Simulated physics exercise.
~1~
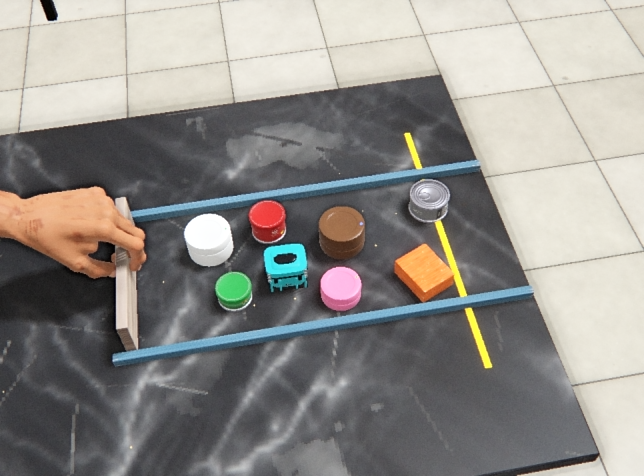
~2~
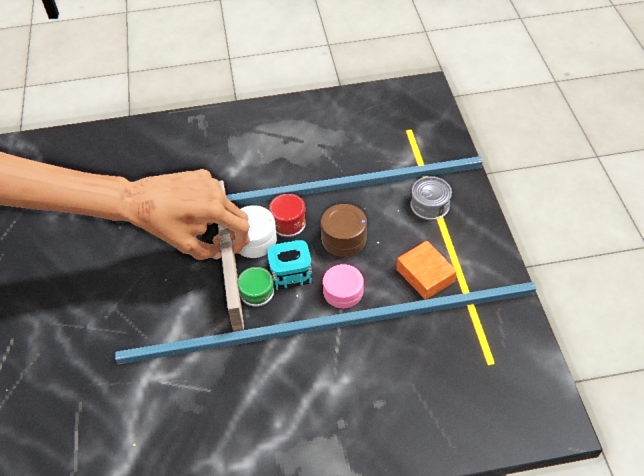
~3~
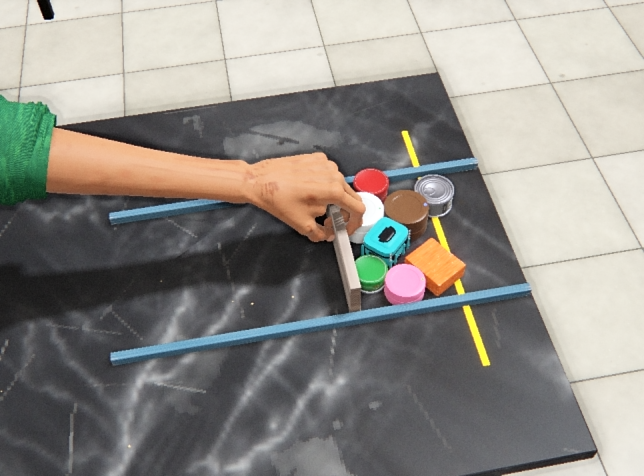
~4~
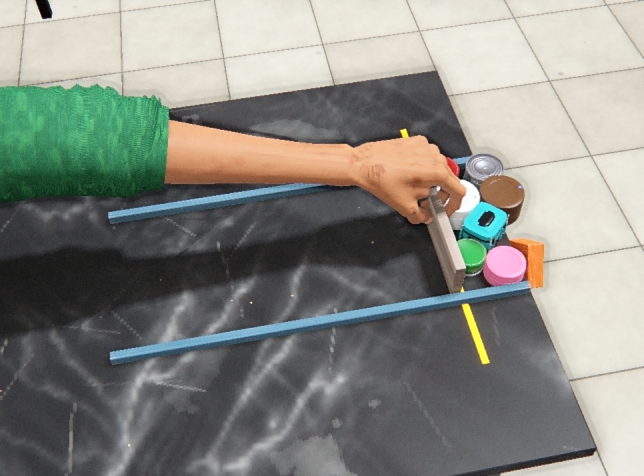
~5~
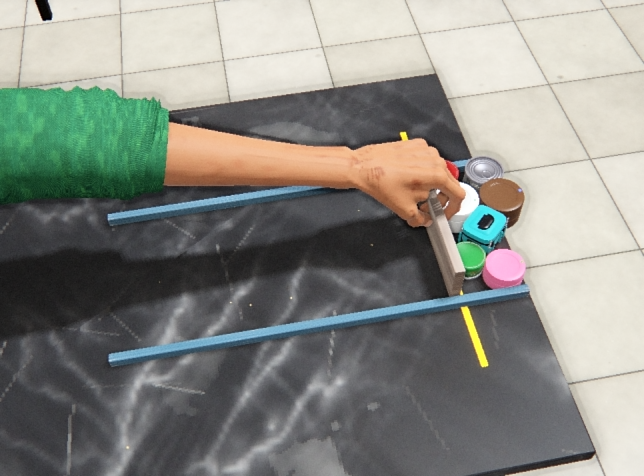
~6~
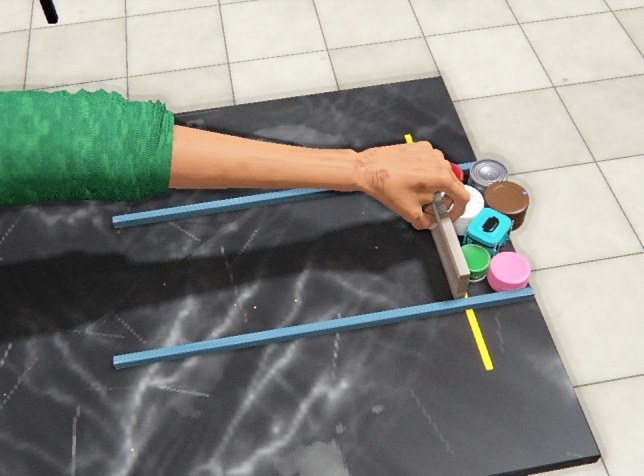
A hand grips an upright board at the left of a dark marbled tabletop, seen from above at an angle, with pale floor tiles beyond. Between two blue rails sit a white lid, red tin, green tin, turquoise case, brown lid, pink lid, orange block and grey pot, with yellow tape near the right edge. The hand slides the board right, gathering the white lid and green tin first, then bunching everything together. It stops at the tape, with the pieces crowded at the table's end. The orange block tips over the edge and disappears, while the others stay put.
